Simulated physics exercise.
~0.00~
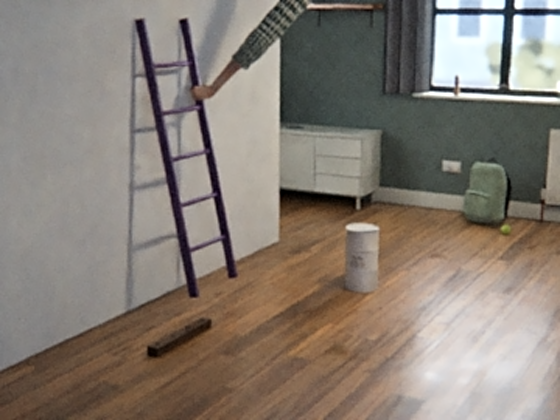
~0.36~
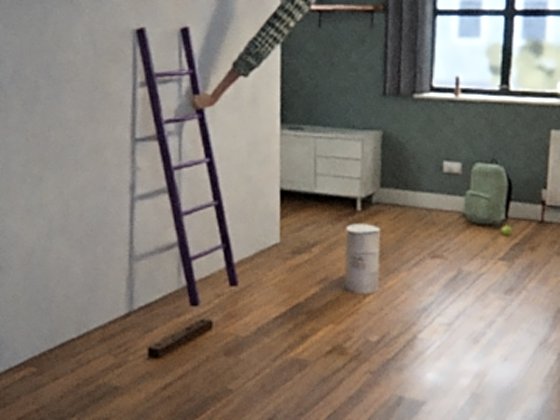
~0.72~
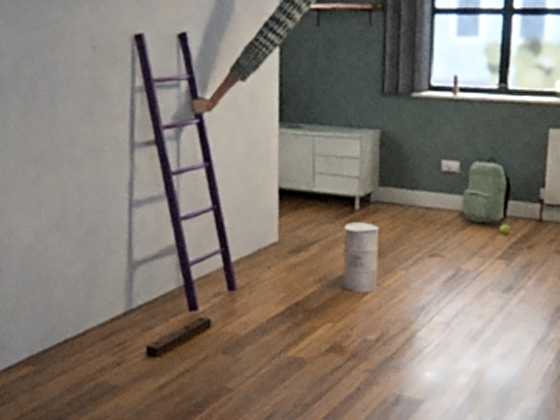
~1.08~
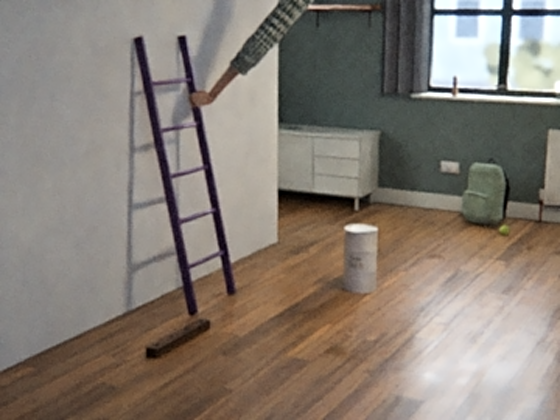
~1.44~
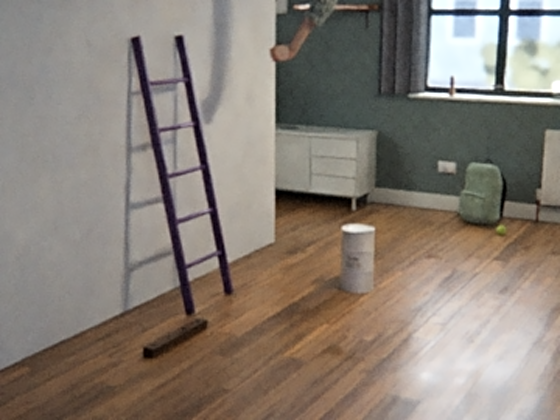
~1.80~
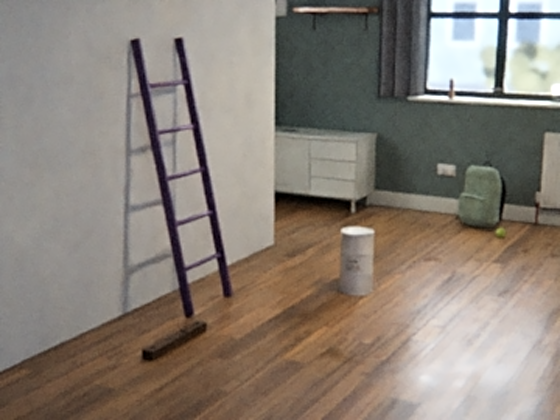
Purple ladder being lowered by a hand to lean against a white wall, then staying propped as the hand lets go and withdraws.
